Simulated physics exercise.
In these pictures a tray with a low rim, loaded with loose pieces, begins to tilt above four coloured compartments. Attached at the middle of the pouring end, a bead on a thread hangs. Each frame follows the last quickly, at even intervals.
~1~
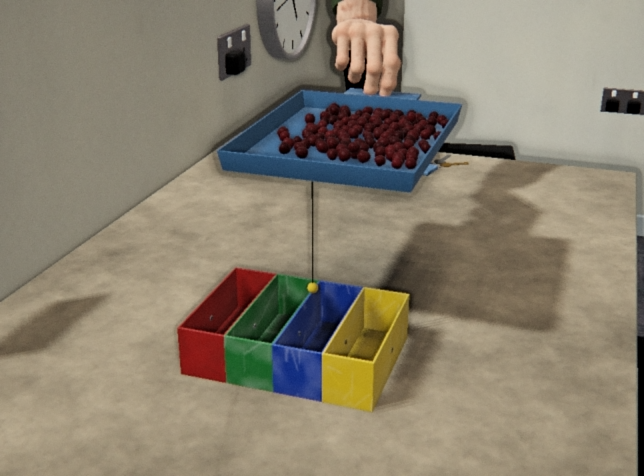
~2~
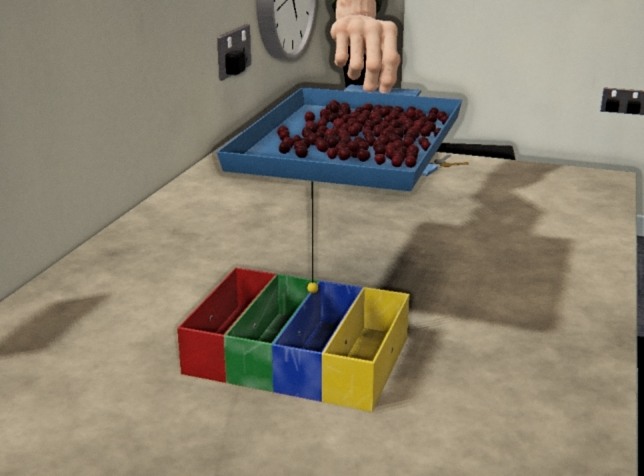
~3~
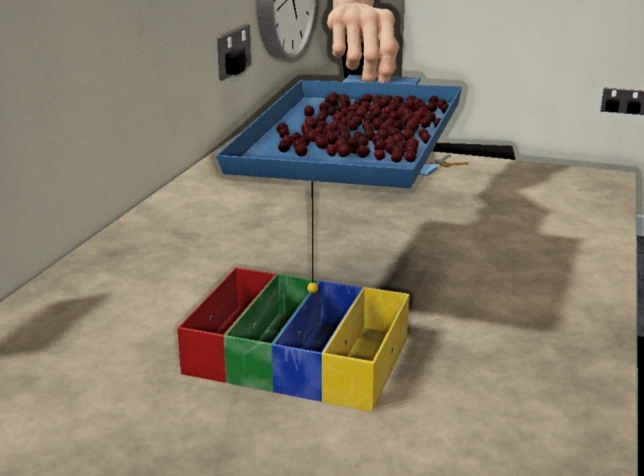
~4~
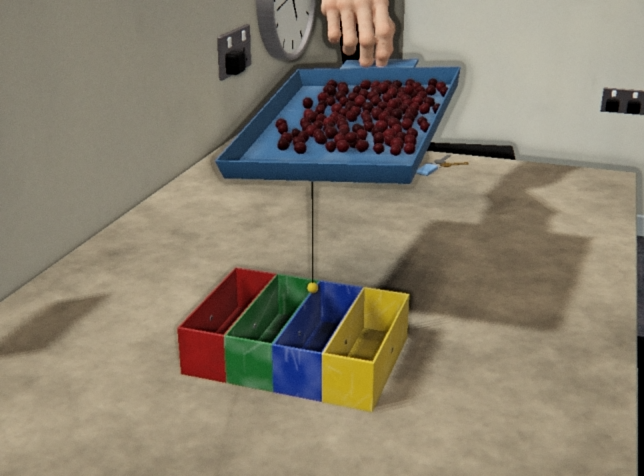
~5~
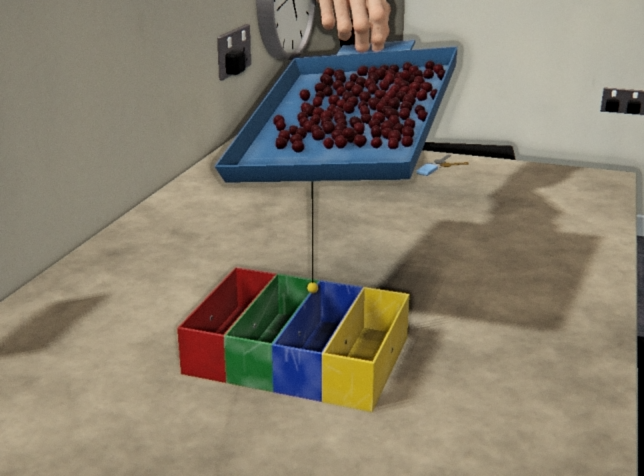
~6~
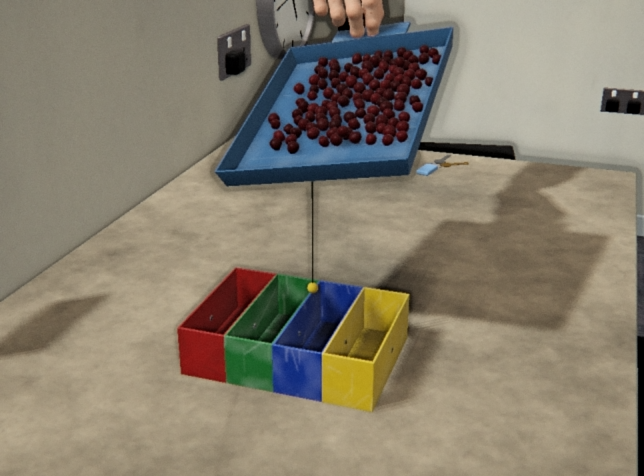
A hand raised the far side of a blue tray of dark red dried cherries, tilting it more and more steeply above red, green, blue and yellow compartments, and some cherries began to shift.
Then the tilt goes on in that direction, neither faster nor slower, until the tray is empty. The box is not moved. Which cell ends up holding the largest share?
Red.
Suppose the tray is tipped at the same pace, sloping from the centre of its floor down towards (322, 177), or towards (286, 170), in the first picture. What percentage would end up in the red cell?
For the first it's near 10 %, for the second near 40 %.
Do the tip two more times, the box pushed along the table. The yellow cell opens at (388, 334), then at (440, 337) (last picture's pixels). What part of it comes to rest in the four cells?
Estimate: 50 % first, 10 % second.
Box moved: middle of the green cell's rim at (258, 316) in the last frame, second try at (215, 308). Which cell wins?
Result 1: The red cell; result 2: Green.
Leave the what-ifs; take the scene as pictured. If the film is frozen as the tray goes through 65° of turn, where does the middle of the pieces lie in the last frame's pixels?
Somewhere about pixel (266, 144).
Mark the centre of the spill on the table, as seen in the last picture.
Estimate: Around (146, 339).
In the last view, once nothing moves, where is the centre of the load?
Somewhere close to (231, 337) in the last picture.
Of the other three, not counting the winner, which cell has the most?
That would be the cell in green, just behind the top one.
Just after the last frame, tray tipped steeply; almost all on the tray; just a few falling or outside the box.
A moment on, tray tipped past a quarter turn; roughly two thirds on the tray; about a tenth in the red cell; just a few in the green cell; about a tenth falling or outside the box.
Further on, tray tipped past a quarter turn; roughly two thirds in the red cell; roughly a quarter in the green cell; just a few in the yellow cell; roughly a quarter falling or outside the box.
When it is over, tray tipped past a quarter turn; roughly two thirds in the red cell; roughly a quarter in the green cell; just a few in the yellow cell; not one in the blue cell; roughly a quarter outside the box.
